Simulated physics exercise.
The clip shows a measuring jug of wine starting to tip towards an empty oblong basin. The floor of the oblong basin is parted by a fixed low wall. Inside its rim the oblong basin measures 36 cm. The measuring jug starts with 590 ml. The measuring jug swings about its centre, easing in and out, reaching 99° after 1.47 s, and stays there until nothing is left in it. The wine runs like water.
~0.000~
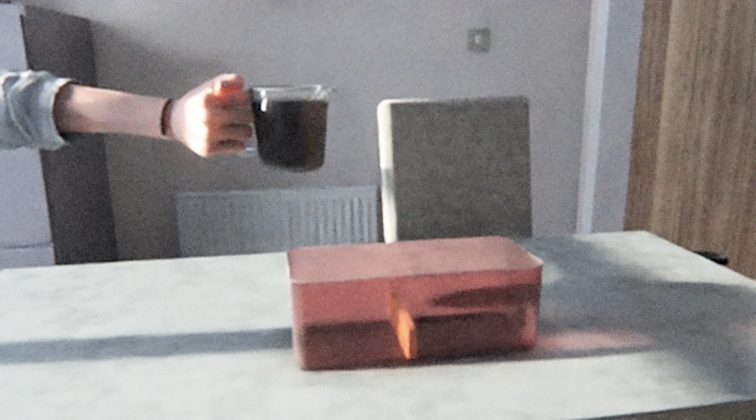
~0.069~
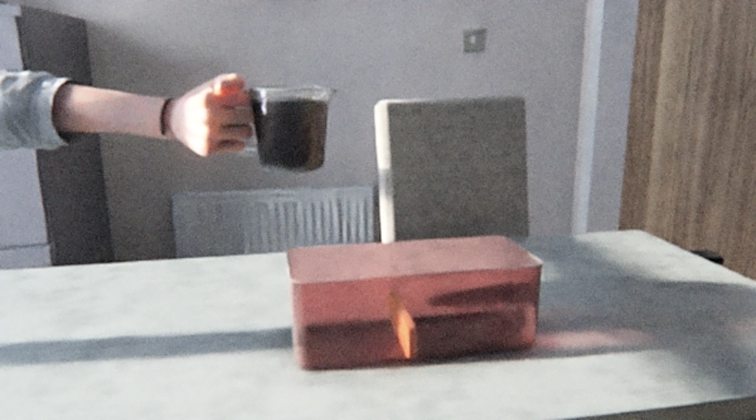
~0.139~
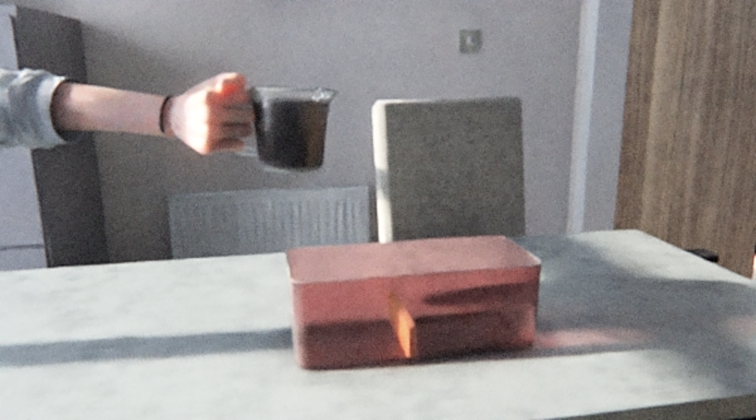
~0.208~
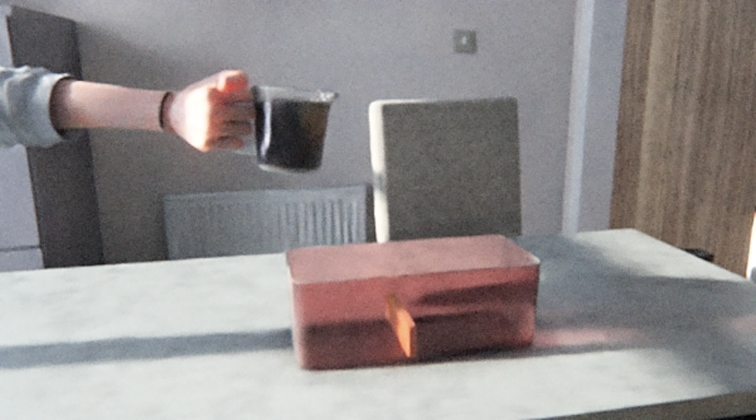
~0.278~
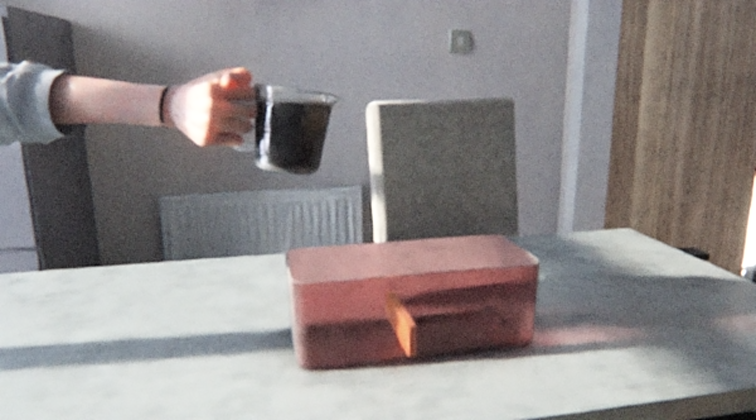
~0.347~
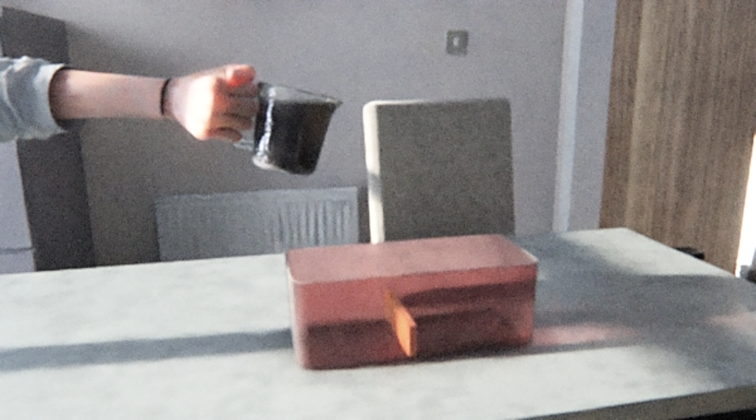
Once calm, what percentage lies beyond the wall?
About 60 per cent.
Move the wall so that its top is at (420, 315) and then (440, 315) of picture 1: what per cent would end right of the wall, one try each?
First 15, then 10 per cent.
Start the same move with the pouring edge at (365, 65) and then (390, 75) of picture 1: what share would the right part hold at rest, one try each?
First 95, then 95 per cent.
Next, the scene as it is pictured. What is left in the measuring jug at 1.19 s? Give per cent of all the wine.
About 26 per cent.
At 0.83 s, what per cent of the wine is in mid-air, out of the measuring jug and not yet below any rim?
About 18 per cent.
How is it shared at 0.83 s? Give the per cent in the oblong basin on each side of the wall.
Some 3 per cent left and 2 right.
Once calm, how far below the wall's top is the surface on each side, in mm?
Some 36 mm on the left and 34 mm on the right.
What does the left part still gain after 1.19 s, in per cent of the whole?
About 30 per cent.
Then, 0.83 s in, the tilt is 60° and 77 per cent is still to pour, 3 is left of the wall and 2 right of it.
Then, 1.19 s in, the tilt is 90° and 26 per cent is still to pour, 10 is left of the wall and 41 right of it.
Then, 1.56 s in, the tilt is 99° and 2 per cent is still to pour, 34 is left of the wall and 59 right of it.
Then, 1.97 s in, the tilt is 99° and 0 per cent is still to pour, 39 is left of the wall and 60 right of it.
Finally, 39 per cent lies left of the wall, 60 right of it and 1 outside.
